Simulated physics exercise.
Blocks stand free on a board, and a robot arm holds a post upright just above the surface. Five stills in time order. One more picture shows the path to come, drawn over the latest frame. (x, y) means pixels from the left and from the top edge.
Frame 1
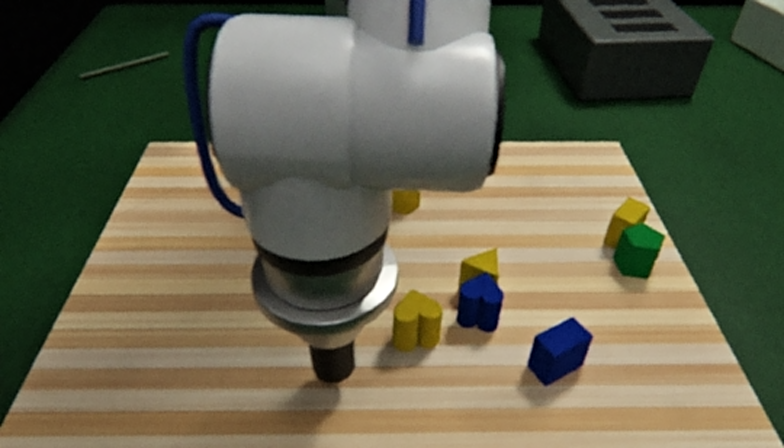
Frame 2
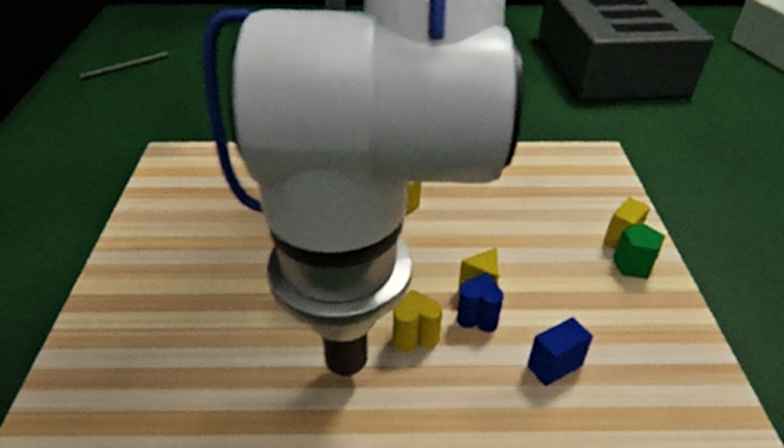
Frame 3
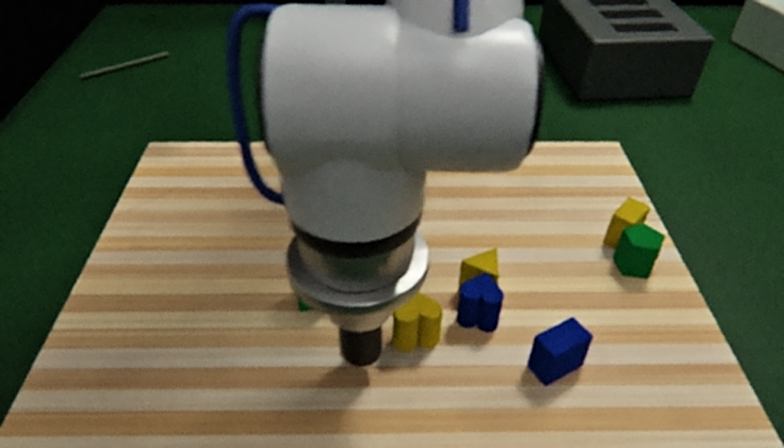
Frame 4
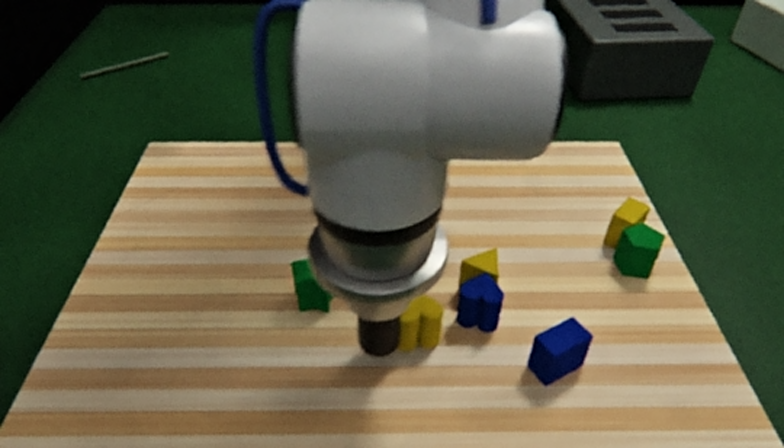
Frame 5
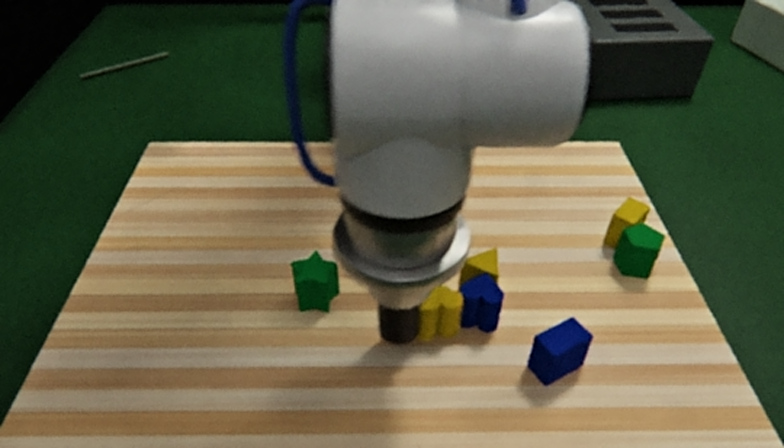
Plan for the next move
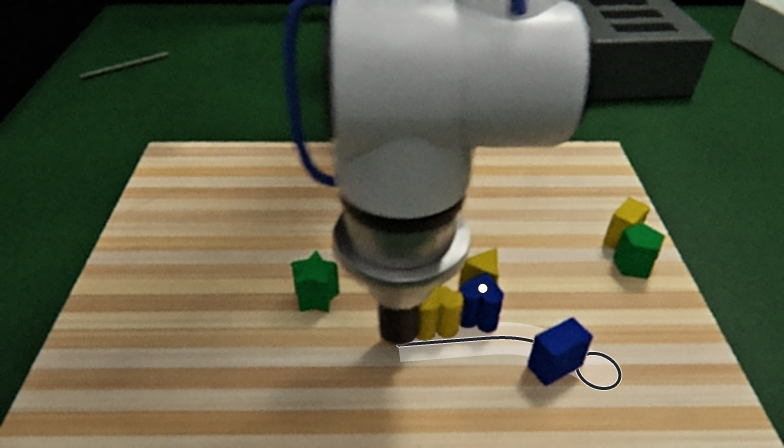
The video shows a robot arm moving a dark post rightward and slightly away across a striped board of scattered blocks, reaching the yellow heart and pushing it a short way toward the blue heart.
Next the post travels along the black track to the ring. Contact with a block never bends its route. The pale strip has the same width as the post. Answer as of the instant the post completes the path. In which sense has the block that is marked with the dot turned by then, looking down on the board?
From overhead, clockwise.
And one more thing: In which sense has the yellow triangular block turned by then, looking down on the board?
The turn is anti-clockwise.
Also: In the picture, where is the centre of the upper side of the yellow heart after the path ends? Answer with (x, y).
It should be at about (486, 278).
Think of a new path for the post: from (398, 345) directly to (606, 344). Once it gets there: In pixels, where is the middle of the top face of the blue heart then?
At roughly (513, 275).
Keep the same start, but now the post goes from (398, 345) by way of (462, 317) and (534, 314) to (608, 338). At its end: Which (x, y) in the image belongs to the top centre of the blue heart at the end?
I'd place it at (589, 271), taking the centre of its top.
Path on the board, from (398, 345) via (465, 340) and (532, 341), ending at (598, 370); the dot is on the blue heart.
On the path given first. One third of the way, post (468, 324); yellow heart (476, 278), turned 80° anticlockwise; blue heart (508, 276), turned 75° clockwise; yellow triangular block (492, 252), turned 35° anticlockwise.
Two thirds of the way, post (536, 325); yellow heart (486, 278), turned 115° anticlockwise; blue heart (519, 275), turned 50° clockwise; yellow triangular block (490, 251), turned 30° anticlockwise.
At the end, post (605, 355); yellow heart (486, 278), turned 115° anticlockwise; blue heart (519, 275), turned 50° clockwise; yellow triangular block (490, 251), turned 30° anticlockwise; blue rectangle (616, 373), turned 50° clockwise.
